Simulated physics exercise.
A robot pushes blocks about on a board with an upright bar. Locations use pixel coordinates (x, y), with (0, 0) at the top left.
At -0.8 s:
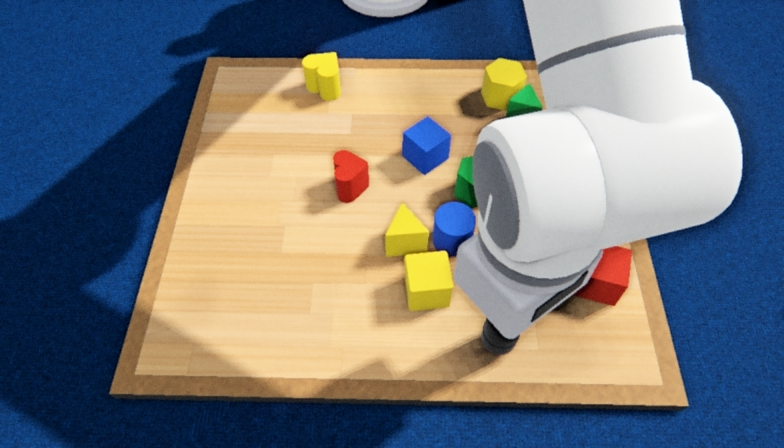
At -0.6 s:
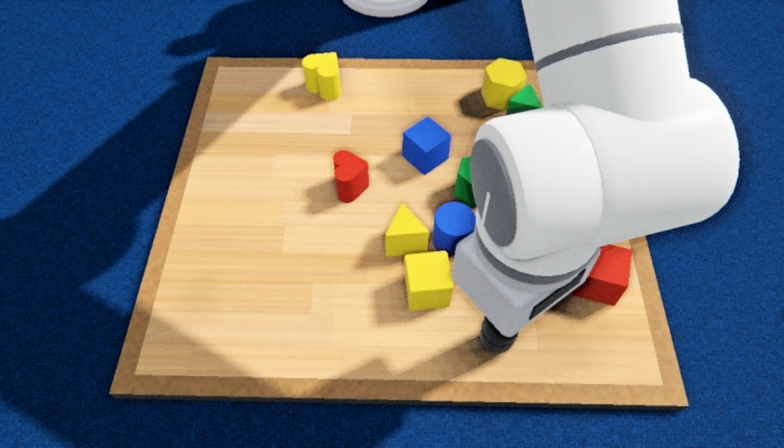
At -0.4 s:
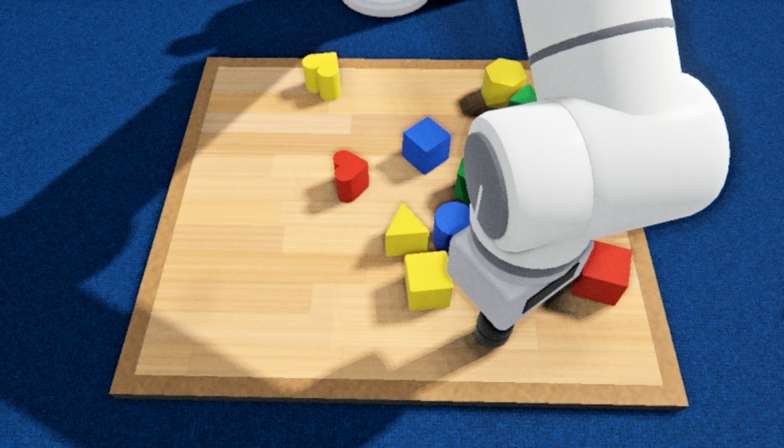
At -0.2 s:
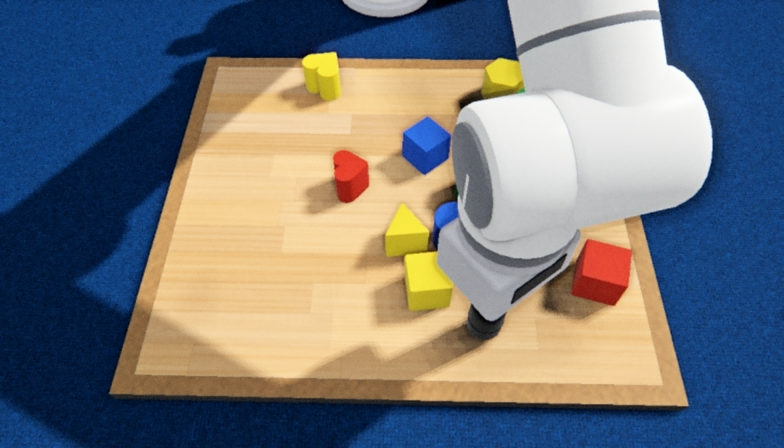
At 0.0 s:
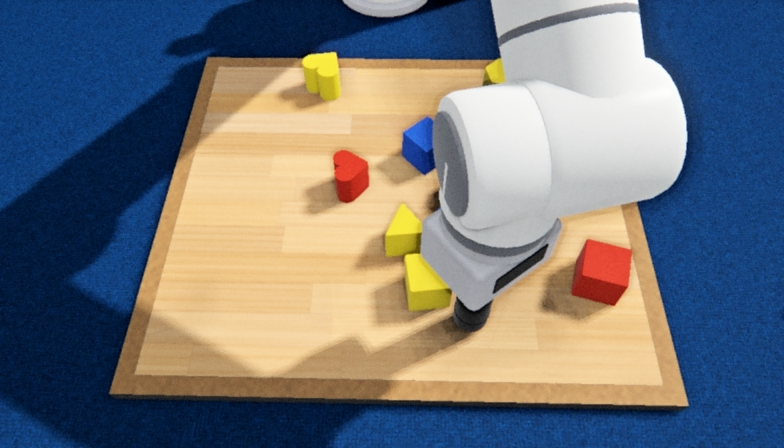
On a wooden board, a robot arm moves its bar slightly left beside the still blocks.
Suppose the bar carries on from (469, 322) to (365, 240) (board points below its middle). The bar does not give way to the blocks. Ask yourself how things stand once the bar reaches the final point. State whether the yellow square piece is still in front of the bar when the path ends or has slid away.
By the time the path ends, the yellow square piece is still sitting right in front of the bar.
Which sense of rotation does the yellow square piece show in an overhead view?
Rotation: Clockwise.
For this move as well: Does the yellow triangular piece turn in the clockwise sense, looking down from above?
In short: Yes.
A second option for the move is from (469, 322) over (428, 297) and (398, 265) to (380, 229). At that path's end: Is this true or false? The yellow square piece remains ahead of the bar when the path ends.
It is true.
The first path, step by step. One third of the way, bar at (432, 288); yellow triangular piece at (402, 219); yellow square piece at (397, 248).
Two thirds of the way, bar at (397, 261); yellow triangular piece at (385, 192), turned 15° clockwise; yellow square piece at (369, 217), turned 15° clockwise.
At the end, bar at (364, 234); red heart at (346, 156); yellow triangular piece at (382, 180), turned 45° clockwise; yellow square piece at (347, 191), turned 50° clockwise; blue circle still.
